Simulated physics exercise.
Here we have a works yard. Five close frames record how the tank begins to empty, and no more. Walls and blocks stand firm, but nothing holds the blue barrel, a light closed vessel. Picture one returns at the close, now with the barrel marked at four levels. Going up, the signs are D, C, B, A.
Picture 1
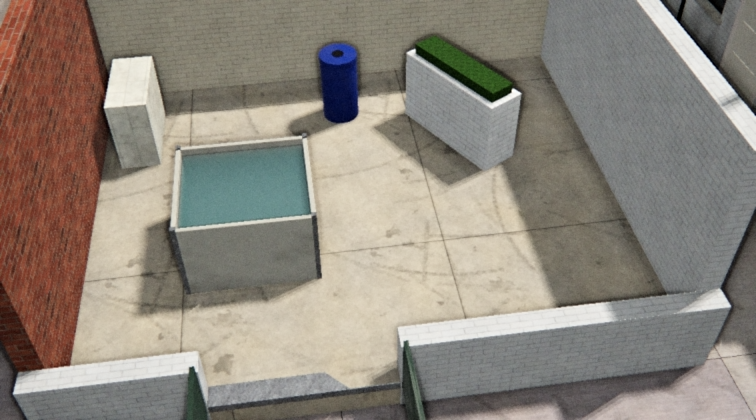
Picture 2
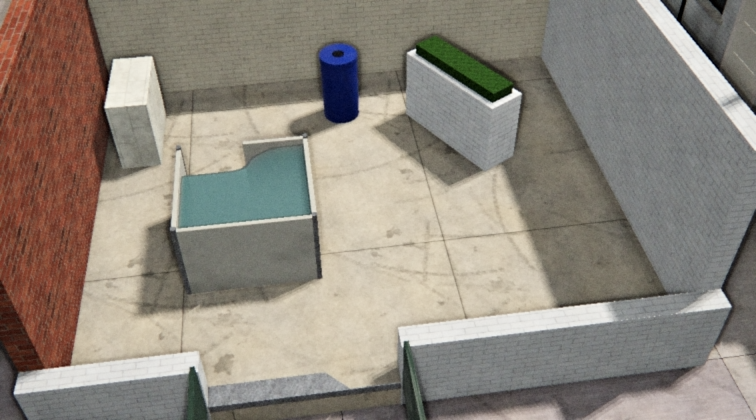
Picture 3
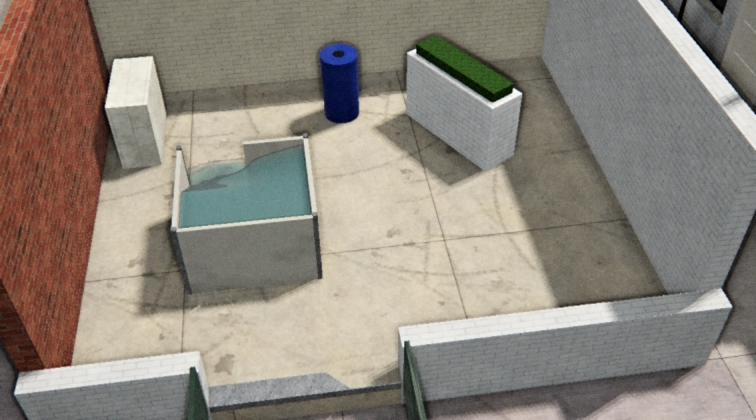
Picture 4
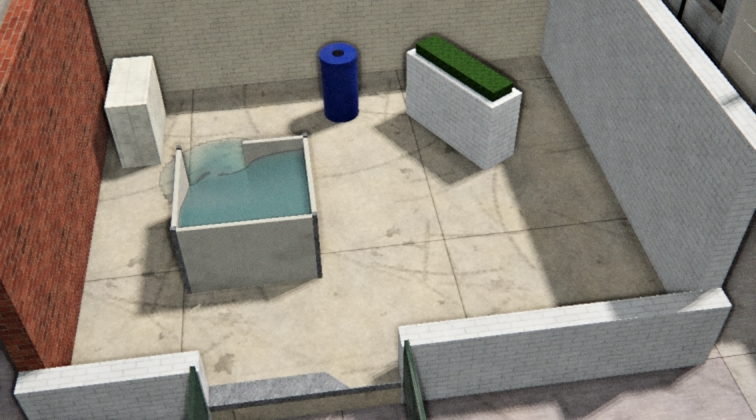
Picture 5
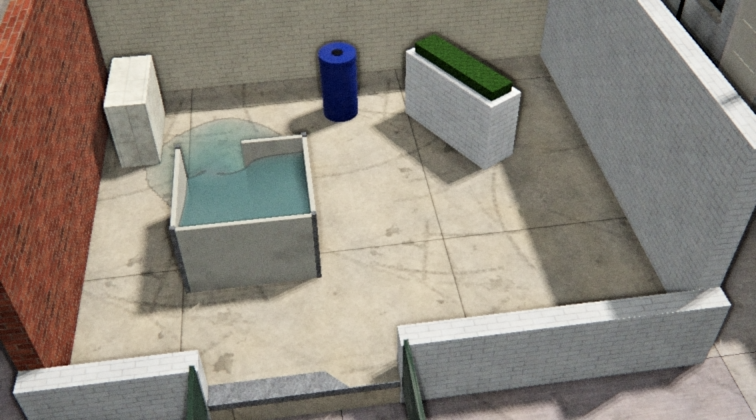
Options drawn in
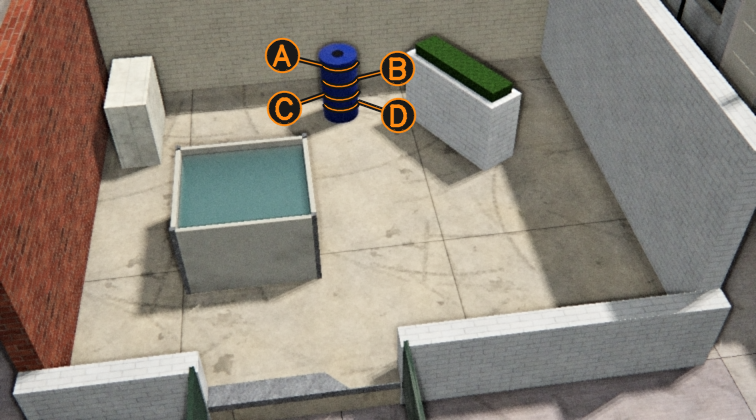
Water pouring out through a gap in the back of a square tank and spreading over the paved ground of a walled yard.
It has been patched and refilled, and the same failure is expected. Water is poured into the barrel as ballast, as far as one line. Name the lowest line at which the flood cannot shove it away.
It is D.
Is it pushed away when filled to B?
No.
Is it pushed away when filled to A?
No.
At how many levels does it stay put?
All of the four.
On the marked copy, A at (341, 70); B at (341, 86); C at (342, 99); D at (343, 110); from the bottom up D, C, B, A.
If A is chosen, it does not move.
If B is chosen, it does not move.
If C is chosen, it does not move.
If D is chosen, it does not move.
